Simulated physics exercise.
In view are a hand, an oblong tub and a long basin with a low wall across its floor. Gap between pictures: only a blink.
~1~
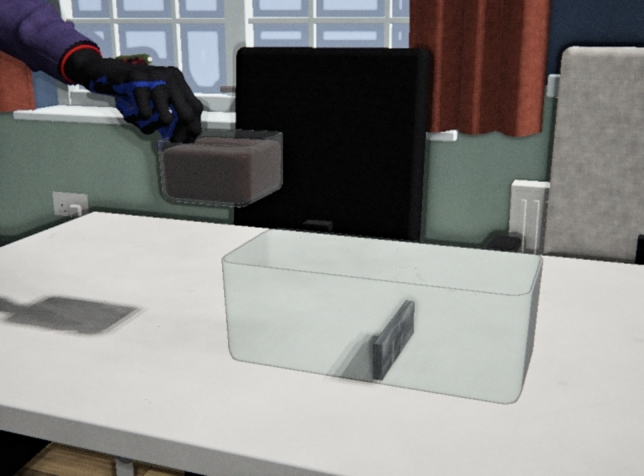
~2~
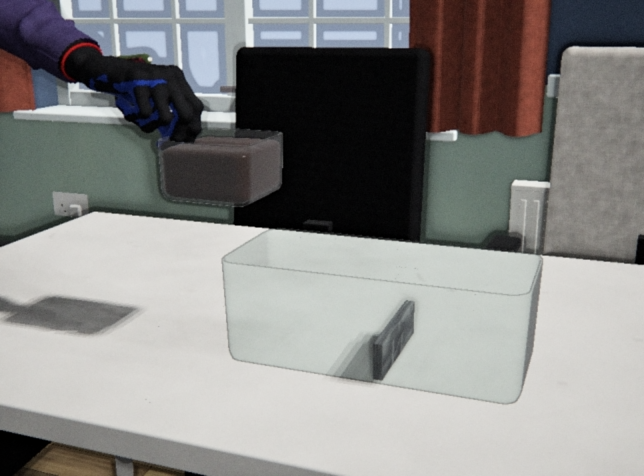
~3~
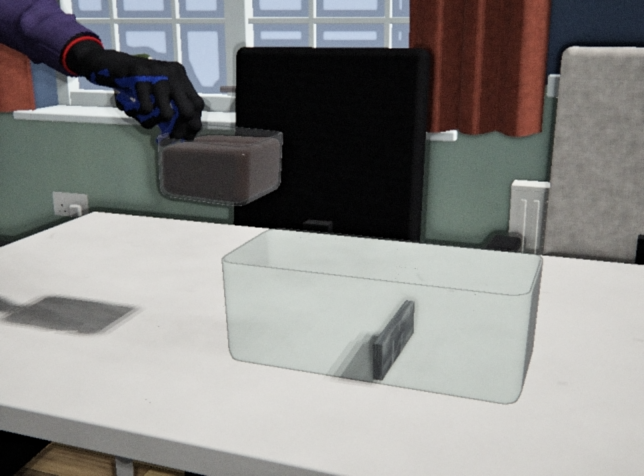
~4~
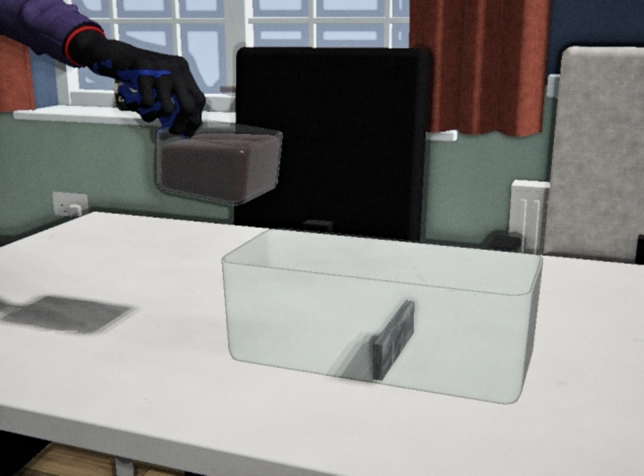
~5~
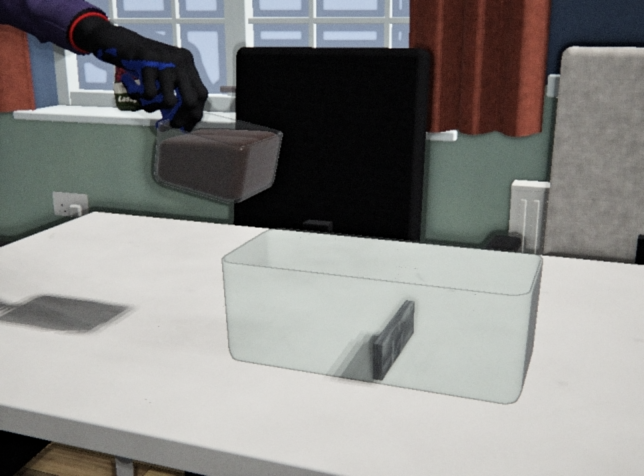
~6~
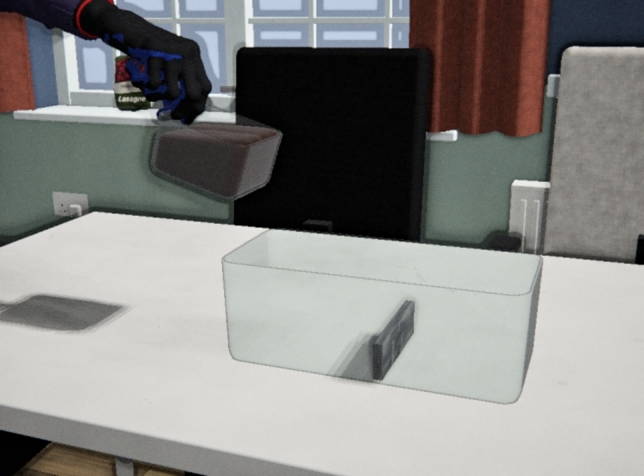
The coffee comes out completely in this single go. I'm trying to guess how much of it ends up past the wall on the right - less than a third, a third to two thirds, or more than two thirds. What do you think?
Lowest of three bands.
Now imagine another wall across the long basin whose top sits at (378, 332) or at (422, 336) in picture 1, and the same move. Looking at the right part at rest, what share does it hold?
30 %, then 20 %.
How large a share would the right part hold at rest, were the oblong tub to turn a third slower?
Around 5 percent ends up there.
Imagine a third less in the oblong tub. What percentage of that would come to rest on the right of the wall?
Roughly 10 in a hundred.
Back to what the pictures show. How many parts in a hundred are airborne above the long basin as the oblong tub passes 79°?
Share in flight: Approx. 40 %.
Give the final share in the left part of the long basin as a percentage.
90 % or thereabouts.
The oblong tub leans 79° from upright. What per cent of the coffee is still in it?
About 45 %.
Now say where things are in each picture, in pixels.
In the first frame, it leans 0°; its right rim is at (266, 141); the coffee meets the walls at (185, 143) and (267, 148); the long basin's rim runs from (246, 245) to (537, 276); the wall's top is at (395, 322).
In the second frame, it leans 1°; its right rim is at (266, 141); the coffee meets the walls at (184, 143) and (266, 148).
In the third frame, it leans 3°; its right rim is at (266, 141); the coffee meets the walls at (184, 142) and (266, 145).
In the fourth frame, it leans 6°; its right rim is at (266, 142); the coffee meets the walls at (183, 140) and (266, 143).
In the fifth frame, it leans 11°; its right rim is at (265, 142); the coffee meets the walls at (182, 135) and (266, 139).
In the sixth frame, it leans 17°; its right rim is at (265, 142); the coffee meets the walls at (181, 130) and (267, 137).
A moment on, the oblong tub is tipped on its side and 46 per cent is still to pour, 12 is left of the wall and 0 right of it.
Next, the oblong tub is tipped right over and 5 per cent is still to pour, 79 is left of the wall and 3 right of it.
Then the oblong tub is tipped right over and 0 per cent is still to pour, 91 is left of the wall and 8 right of it.
Later the oblong tub is tipped right over and 0 per cent is still to pour, 90 is left of the wall and 8 right of it.
In the end 90 per cent lies left of the wall, 8 right of it and 2 outside.
